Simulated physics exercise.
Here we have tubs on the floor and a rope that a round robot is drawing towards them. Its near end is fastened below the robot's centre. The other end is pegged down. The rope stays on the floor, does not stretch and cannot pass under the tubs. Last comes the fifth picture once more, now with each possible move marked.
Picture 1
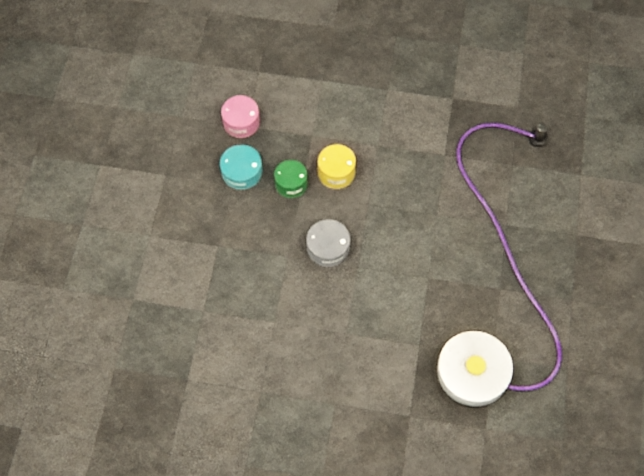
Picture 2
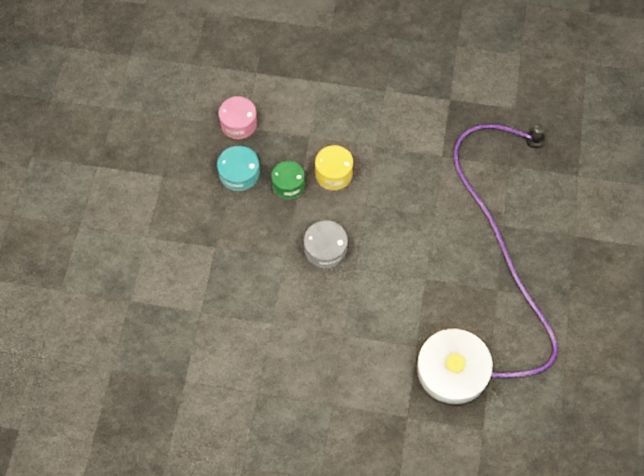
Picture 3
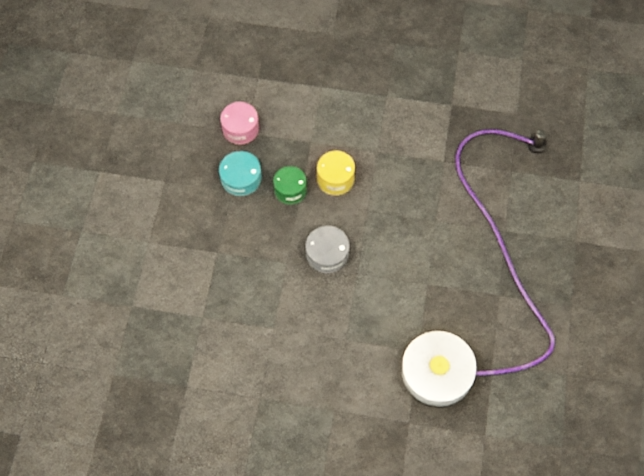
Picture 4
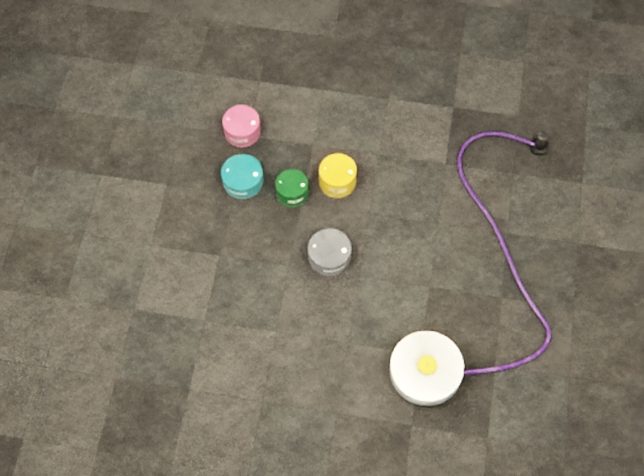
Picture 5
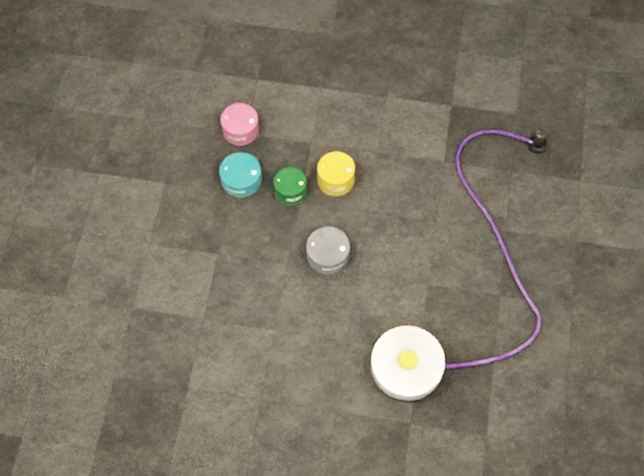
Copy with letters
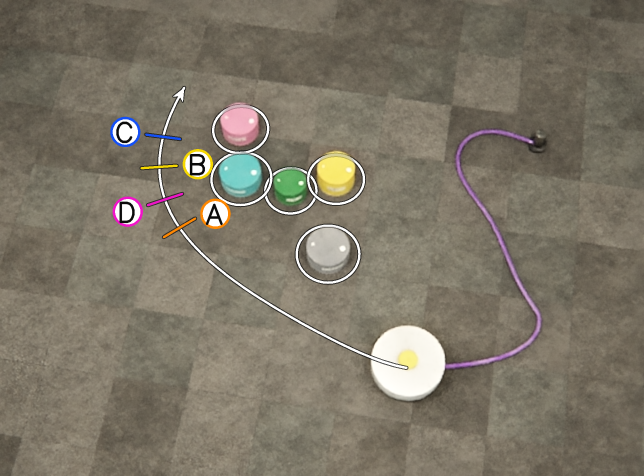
To begin with, a white round robot with a yellow centre sits at the lower right, a purple rope curving from it up to a dark peg, with five coloured tubs to the upper left. The robot slides steadily leftward across the tiled floor, drawing the rope's lower bend left while the tubs stay put.
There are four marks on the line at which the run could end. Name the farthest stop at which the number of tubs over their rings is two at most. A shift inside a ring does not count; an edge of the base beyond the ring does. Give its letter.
C.
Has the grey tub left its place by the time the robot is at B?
Yes.
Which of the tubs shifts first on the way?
Grey.
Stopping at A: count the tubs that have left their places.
By then, none.
On the copy, A at (180, 228); B at (159, 167); C at (163, 137); D at (165, 200); the route from (406, 368) via (209, 260) to (184, 88).
On C. First, robot (279, 306).
Then, robot (179, 225).
Finally, robot (161, 131); yellow tub (338, 168); grey tub (321, 201); one over the rings.
By contrast, A is within the limit but short; B is within the limit but short; D is within the limit but short.
